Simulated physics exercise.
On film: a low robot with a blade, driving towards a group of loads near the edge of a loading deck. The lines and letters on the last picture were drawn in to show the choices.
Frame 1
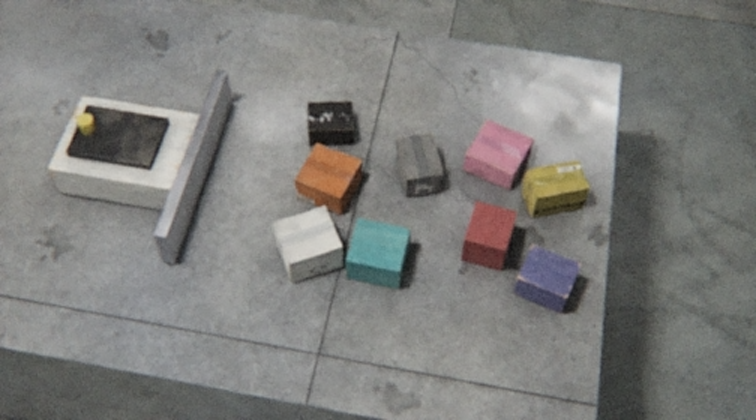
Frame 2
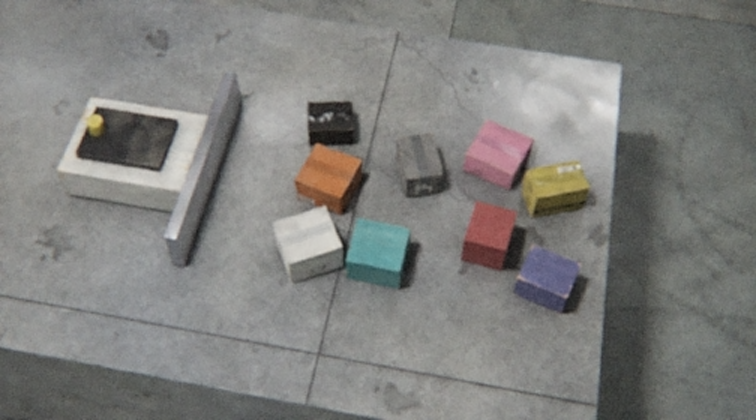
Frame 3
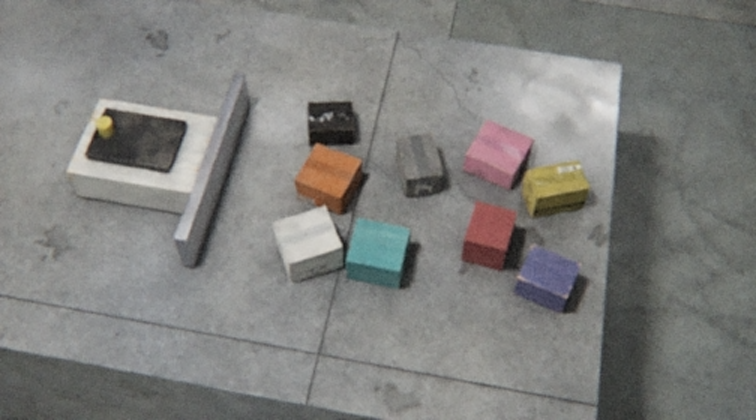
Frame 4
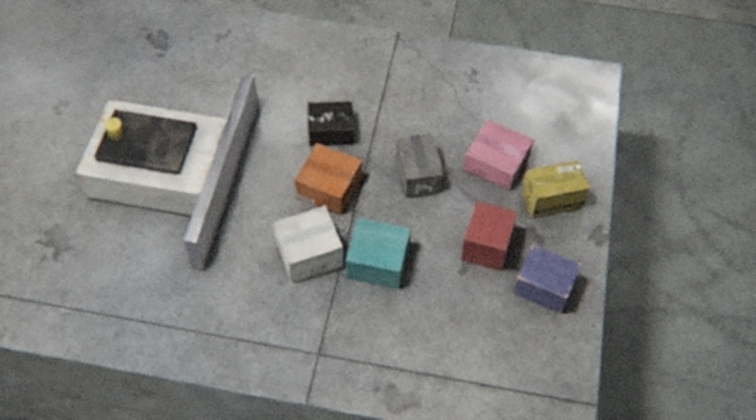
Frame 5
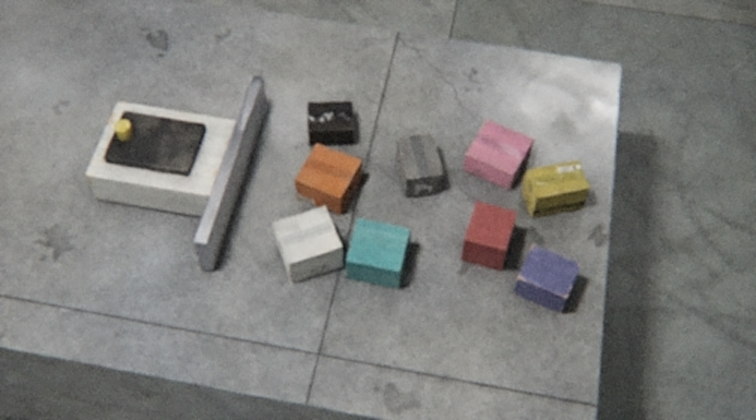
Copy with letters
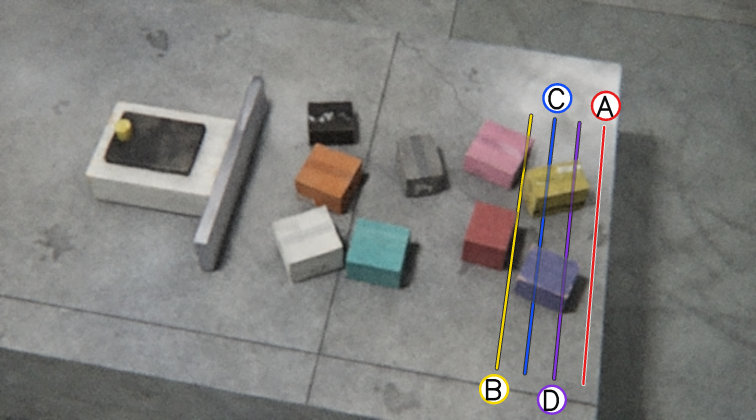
On a grey concrete deck, a low white robot with a wide upright blade crept slowly to the right towards a loose group of small coloured boxes, which all stayed still and untouched.
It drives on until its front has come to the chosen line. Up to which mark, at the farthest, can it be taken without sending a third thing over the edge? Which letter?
No farther than B.
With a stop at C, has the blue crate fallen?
Yes.
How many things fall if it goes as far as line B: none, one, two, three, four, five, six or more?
By then, two.
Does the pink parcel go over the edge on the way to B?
No.
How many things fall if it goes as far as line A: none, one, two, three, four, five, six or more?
Six or more.
On the marked copy, A at (595, 244); B at (515, 231); C at (541, 235); D at (568, 240).
Taking B. A third of the way, robot (262, 160); white parcel (350, 264); turquoise crate (407, 258).
Two thirds of the way, robot (363, 176); blue crate (566, 282); yellow parcel (564, 191).
When it is over, robot (444, 189); yellow parcel over the edge; blue crate over the edge; two fallen.
As for the rest, A drops nine; C drops six; D drops six.
